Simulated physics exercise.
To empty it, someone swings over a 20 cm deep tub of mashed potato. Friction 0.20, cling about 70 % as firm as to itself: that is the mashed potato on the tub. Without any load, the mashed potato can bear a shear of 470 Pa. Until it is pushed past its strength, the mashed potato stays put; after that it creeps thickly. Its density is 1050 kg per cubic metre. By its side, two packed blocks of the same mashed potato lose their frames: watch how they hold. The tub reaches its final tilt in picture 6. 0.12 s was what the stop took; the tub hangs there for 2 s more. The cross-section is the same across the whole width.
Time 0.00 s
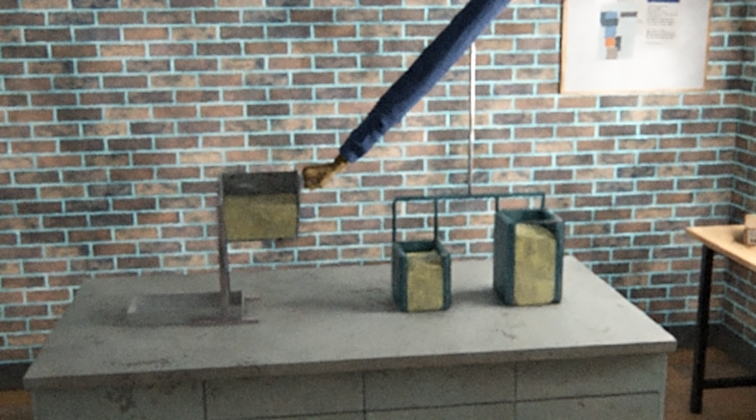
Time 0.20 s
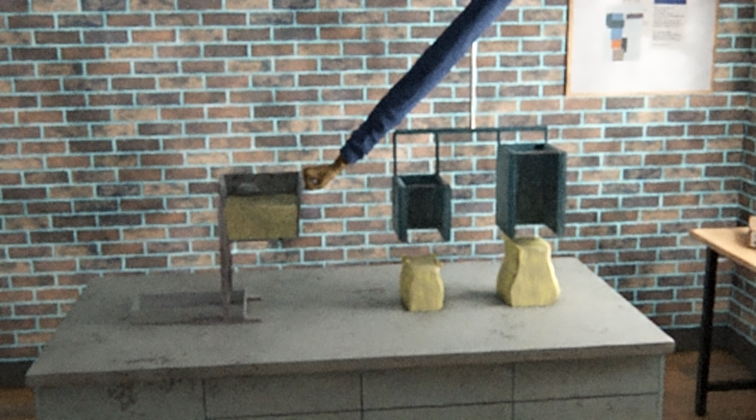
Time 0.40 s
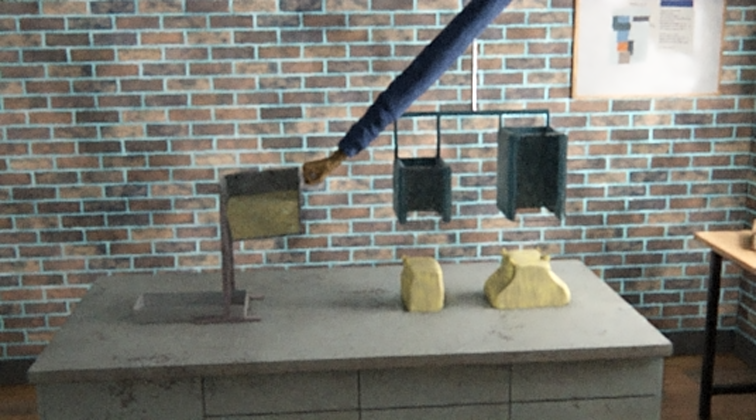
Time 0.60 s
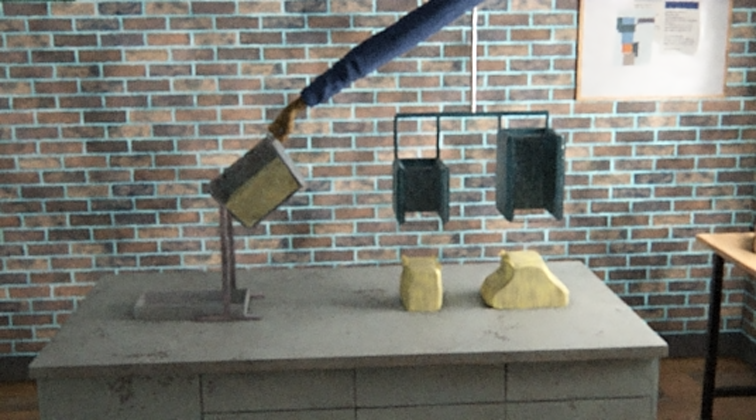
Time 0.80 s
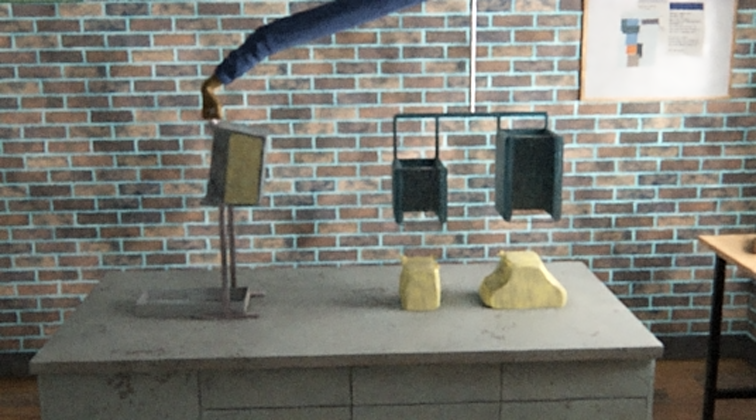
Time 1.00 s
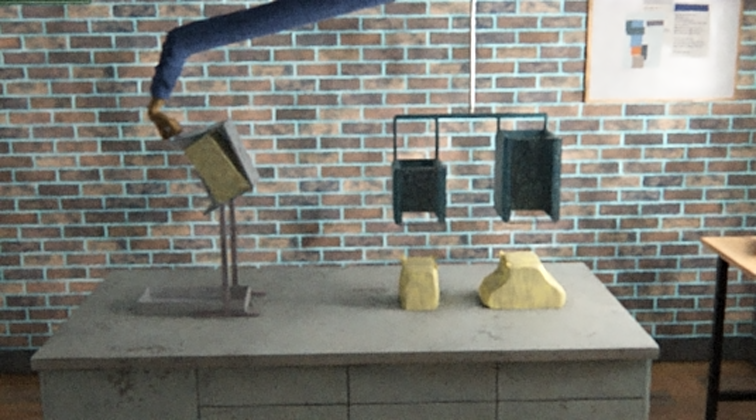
Two dark casings rise off pale yellow blocks on a grey bench, and the larger block slumps and widens while the smaller keeps its shape; then a blue-sleeved arm swings a pivoted tub of yellowish mash over leftward.
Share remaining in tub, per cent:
Near 0 percent.
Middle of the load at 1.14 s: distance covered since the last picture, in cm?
Around 12 cm.
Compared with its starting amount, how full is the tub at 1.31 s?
Near 0 in a hundred.
By 1.14 s, the tub is at 113 degrees and holds 54 %.
By 1.31 s, the tub is at 113 degrees and holds 0 %.
By 1.48 s, the tub is at 113 degrees and holds 0 %.
By 1.65 s, the tub is at 113 degrees and holds 0 %.
By 3.00 s, at the end, the tub is at 113 degrees and holds 0 %.
